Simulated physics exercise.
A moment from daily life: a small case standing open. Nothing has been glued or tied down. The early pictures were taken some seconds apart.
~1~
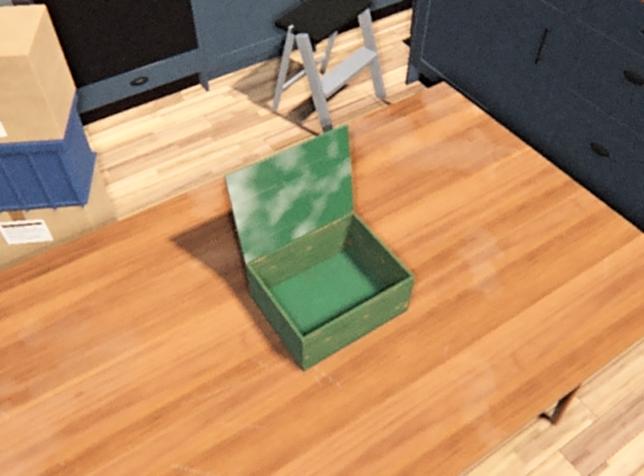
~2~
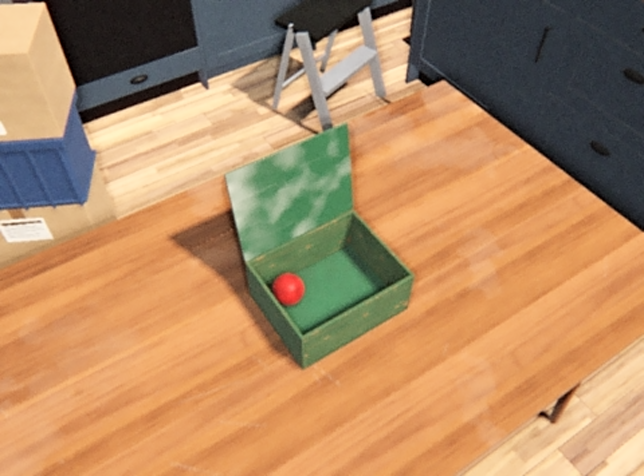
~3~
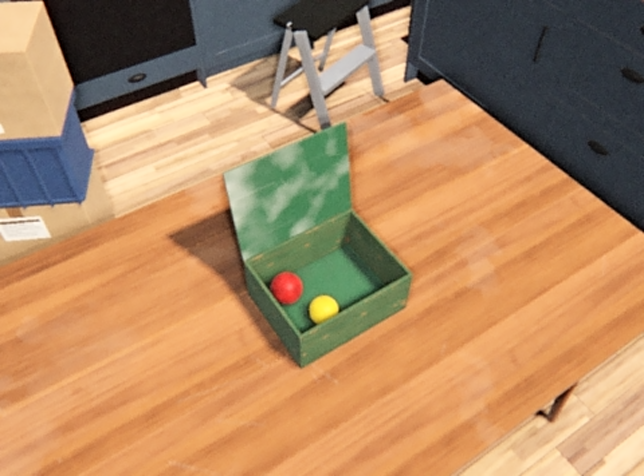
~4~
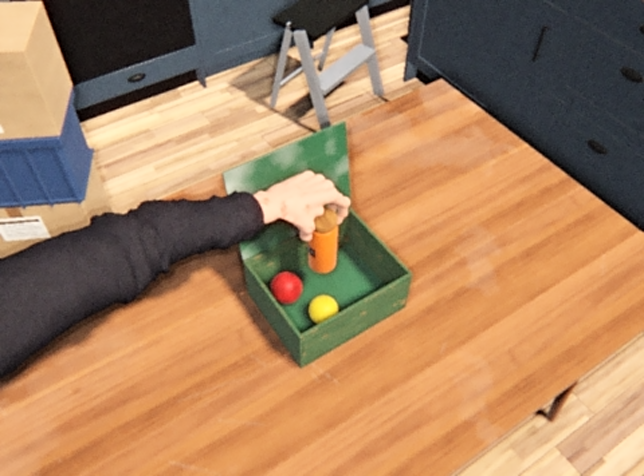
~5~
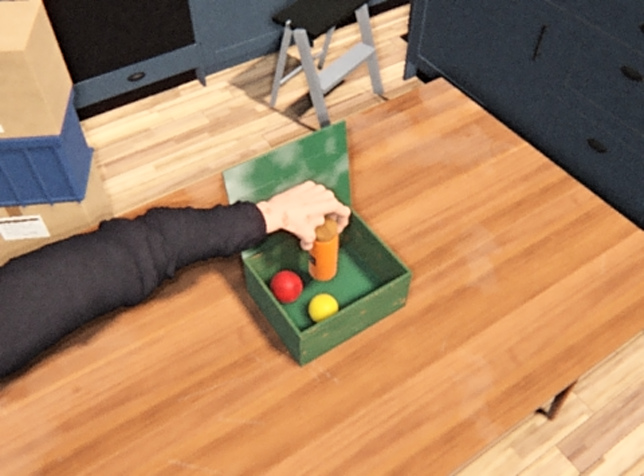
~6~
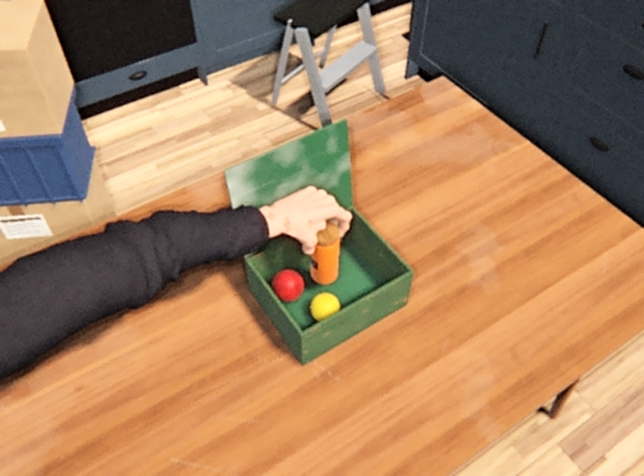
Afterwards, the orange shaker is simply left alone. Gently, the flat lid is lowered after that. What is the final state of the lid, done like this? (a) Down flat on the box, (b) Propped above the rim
Propped above the rim (b).
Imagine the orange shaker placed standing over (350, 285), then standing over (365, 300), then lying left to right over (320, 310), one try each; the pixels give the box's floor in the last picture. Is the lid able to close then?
First, it will not close; second, it stays ajar; third, it closes.
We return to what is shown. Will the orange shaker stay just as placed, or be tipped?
By the end the orange shaker has kept its angle.
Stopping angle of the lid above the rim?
Some 20 degrees above the rim, more or less.
Then, 1.00 s after the last picture, lid starting down; orange shaker slid about its own width near (324, 272).
Then, 1.70 s after the last picture, lid 53° above the rim; orange shaker slid about its own width near (324, 272).
Then, 2.70 s after the last picture, lid 21° above the rim; orange shaker slid about its own width near (324, 272).
At rest, lid 21° above the rim; moved from the start, orange shaker; the other 2 in place. Seen from the same camera at the end, orange shaker near (324, 272).
